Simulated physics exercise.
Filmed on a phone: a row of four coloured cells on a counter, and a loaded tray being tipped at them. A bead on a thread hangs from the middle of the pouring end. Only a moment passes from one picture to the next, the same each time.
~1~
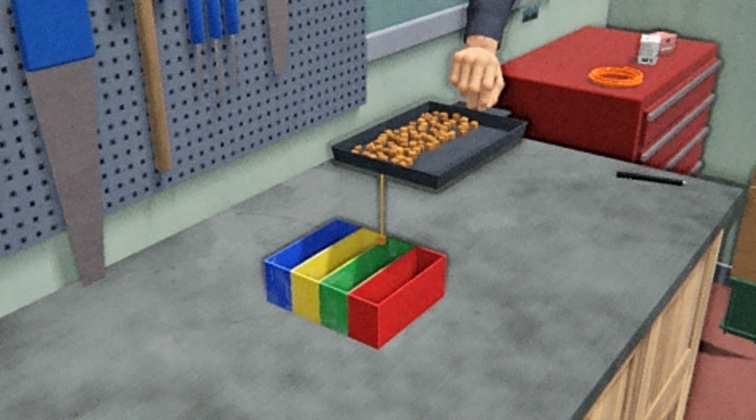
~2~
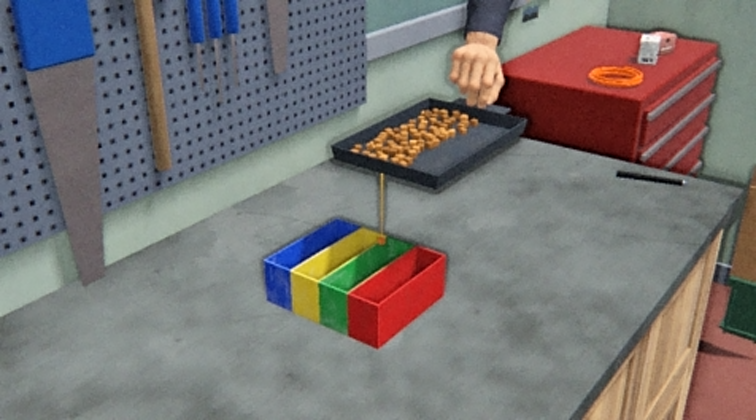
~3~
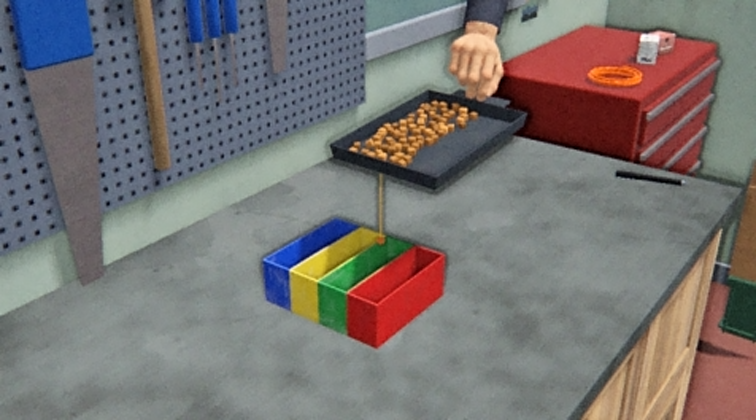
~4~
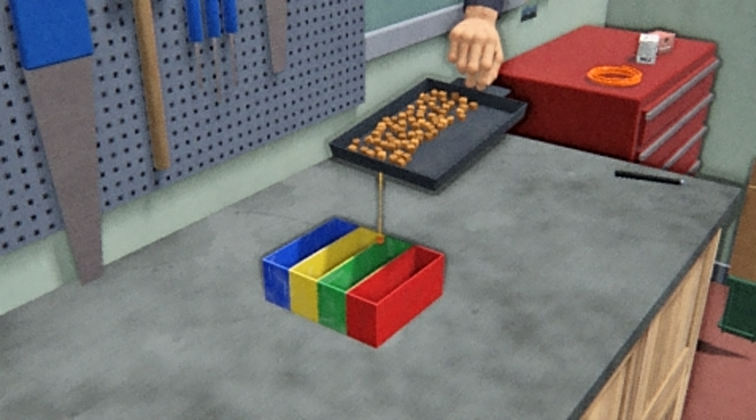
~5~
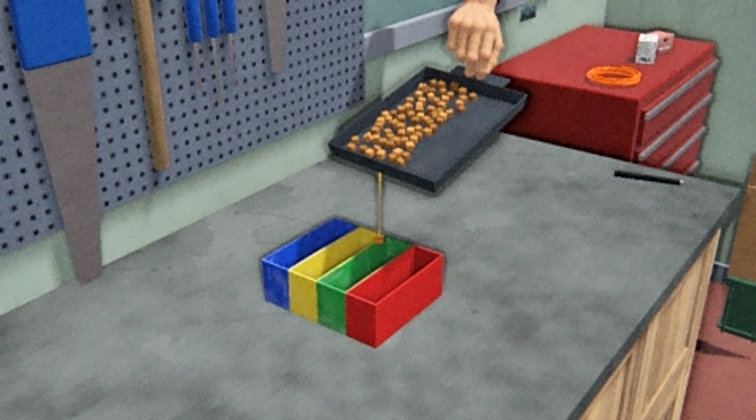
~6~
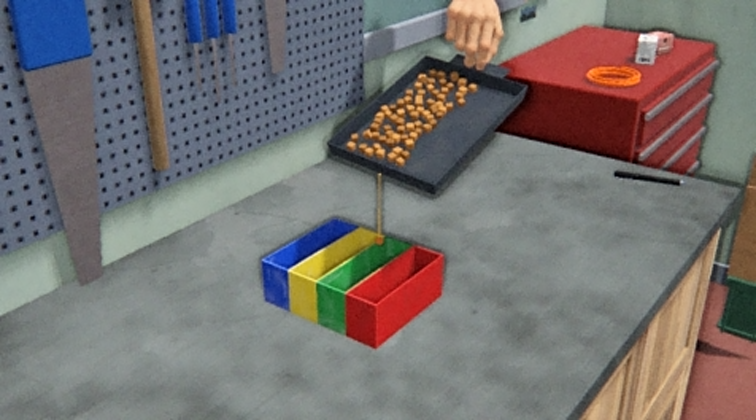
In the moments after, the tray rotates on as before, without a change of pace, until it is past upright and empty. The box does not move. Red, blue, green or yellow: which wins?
It favours the red compartment.
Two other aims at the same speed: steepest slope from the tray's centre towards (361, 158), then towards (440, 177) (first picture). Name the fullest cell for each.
At the first place the cell in blue, at the second the cell in red.
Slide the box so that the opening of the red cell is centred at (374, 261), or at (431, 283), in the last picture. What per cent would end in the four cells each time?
In turn 30 and 100 in a hundred.
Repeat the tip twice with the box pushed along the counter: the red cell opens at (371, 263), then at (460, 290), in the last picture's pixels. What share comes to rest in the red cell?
In turn 20 and 0 in a hundred.
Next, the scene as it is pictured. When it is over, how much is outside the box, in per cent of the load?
Close to 30 per cent.
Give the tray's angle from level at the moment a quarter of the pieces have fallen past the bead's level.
At some 110 degrees.
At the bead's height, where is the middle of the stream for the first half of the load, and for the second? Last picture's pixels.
At about (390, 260), then at (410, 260).
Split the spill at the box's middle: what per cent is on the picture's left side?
Roughly 0 in a hundred.
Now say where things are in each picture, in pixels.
In the first frame, corners of the pouring end near (335, 146) and (437, 174), level; middle of the load near (417, 139), brown sugar cubes; bead on its thread near (382, 241); blue cell near (279, 282); yellow cell near (306, 293); green cell near (334, 305); red cell near (363, 317).
In the second frame, corners of the pouring end near (335, 145) and (437, 174), level; middle of the load near (417, 137).
In the third frame, corners of the pouring end near (333, 144) and (436, 175), tipped barely, lowest at the right corner; middle of the load near (416, 133).
In the fourth frame, corners of the pouring end near (332, 143) and (435, 177), tipped a little, lowest at the right corner; middle of the load near (416, 127).
In the fifth frame, corners of the pouring end near (331, 142) and (434, 179), tipped a little, lowest at the right corner; middle of the load near (415, 121).
In the sixth frame, corners of the pouring end near (331, 142) and (433, 182), tipped clearly, lowest at the right corner; middle of the load near (414, 116); blue cell near (277, 282); yellow cell near (303, 293); green cell near (331, 304); red cell near (361, 317).
Shortly afterwards, tray tipped steeply; the whole lot on the tray.
Next, tray tipped right over; the bulk on the tray; a little in the red cell; only a few in the green cell; a little falling or outside the box.
Some moments later, tray tipped past a quarter turn; near half in the red cell; near a quarter in the green cell; only a few in the yellow cell; near a third falling or outside the box.
In the end, tray tipped past a quarter turn; near half in the red cell; near a quarter in the green cell; only a few in the yellow cell; none at all in the blue cell; near a third outside the box.
